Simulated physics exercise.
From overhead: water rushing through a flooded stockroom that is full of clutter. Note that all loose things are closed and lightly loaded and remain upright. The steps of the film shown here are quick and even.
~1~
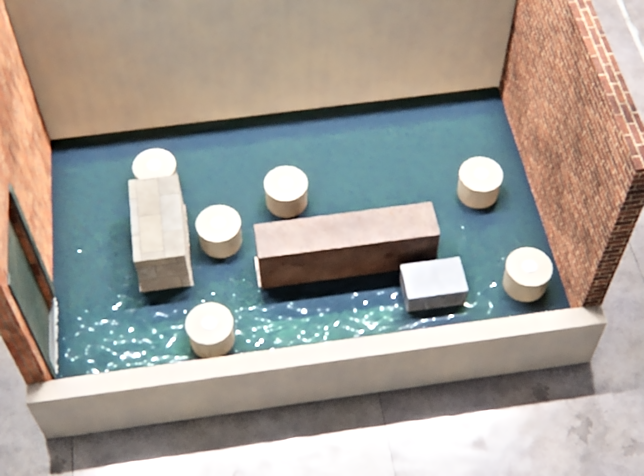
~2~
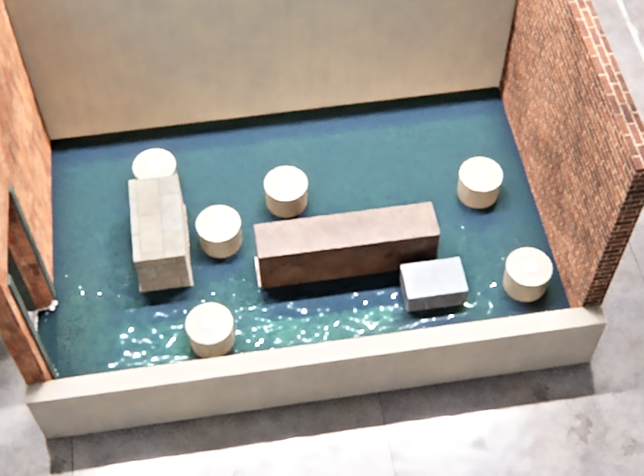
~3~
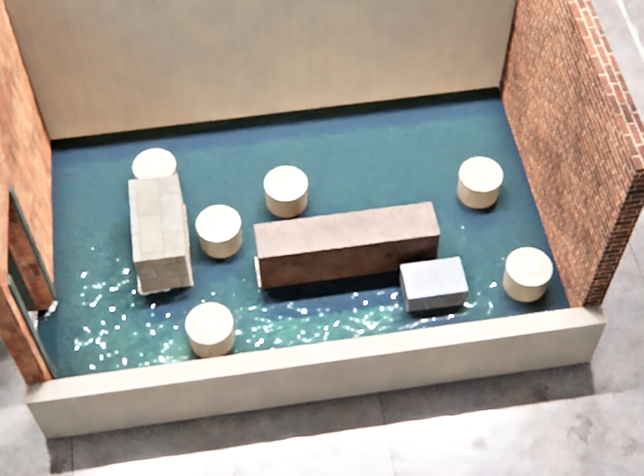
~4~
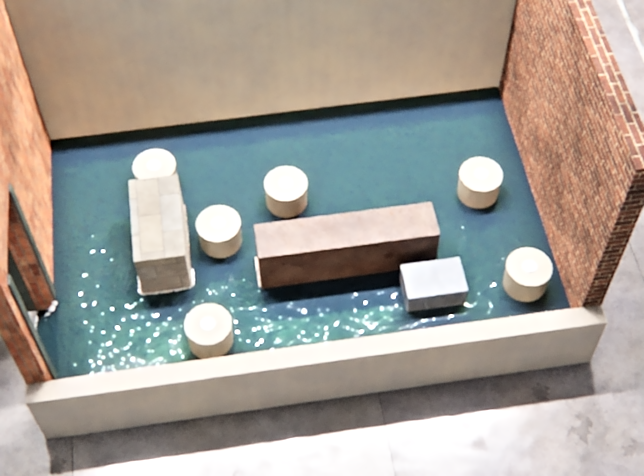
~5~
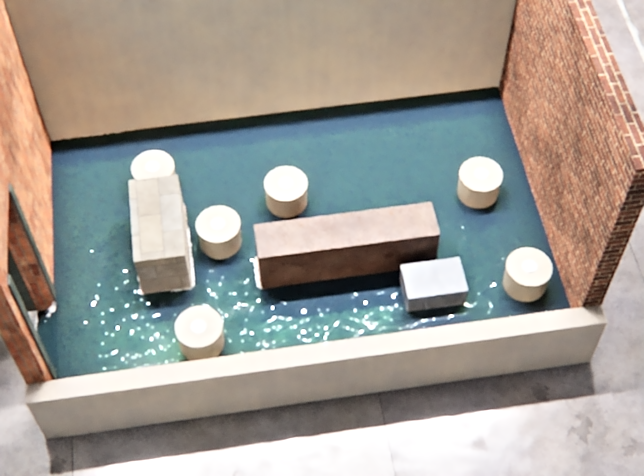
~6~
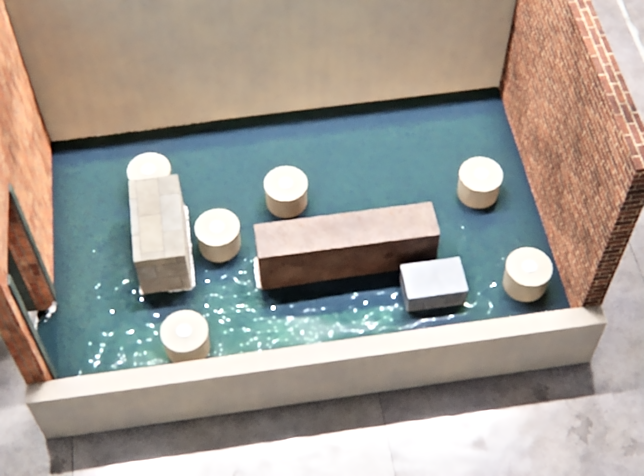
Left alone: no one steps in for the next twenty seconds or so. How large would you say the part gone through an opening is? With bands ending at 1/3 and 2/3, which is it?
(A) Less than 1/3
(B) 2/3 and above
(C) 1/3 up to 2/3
(C) 1/3 up to 2/3.
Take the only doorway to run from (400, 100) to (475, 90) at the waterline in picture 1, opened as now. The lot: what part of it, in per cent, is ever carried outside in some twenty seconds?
I'd put it near 60 percent.
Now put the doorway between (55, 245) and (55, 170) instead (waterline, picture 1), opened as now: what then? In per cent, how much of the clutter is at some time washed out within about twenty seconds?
60 %.
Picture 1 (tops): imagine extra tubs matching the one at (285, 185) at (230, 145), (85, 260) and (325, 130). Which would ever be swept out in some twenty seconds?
The first leaves, the second leaves, and the third does not leave.
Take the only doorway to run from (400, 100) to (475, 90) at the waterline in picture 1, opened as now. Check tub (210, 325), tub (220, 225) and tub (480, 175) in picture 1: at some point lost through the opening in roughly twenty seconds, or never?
First one never exits, second never exits, third exits.
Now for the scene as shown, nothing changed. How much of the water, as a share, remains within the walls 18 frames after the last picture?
I'd put it near 74 per cent.
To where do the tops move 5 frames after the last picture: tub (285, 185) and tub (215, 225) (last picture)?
Estimate: First at (262, 193), second at (211, 267), approximately.
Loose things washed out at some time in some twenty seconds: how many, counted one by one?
3 in all.
A moment on, 0 of 7 are out; 7 afloat.
Next, 2 of 7 are out; 5 afloat.
Later, 3 of 7 are out; 4 afloat.
In the end, 3 of 7 are out; 4 afloat.
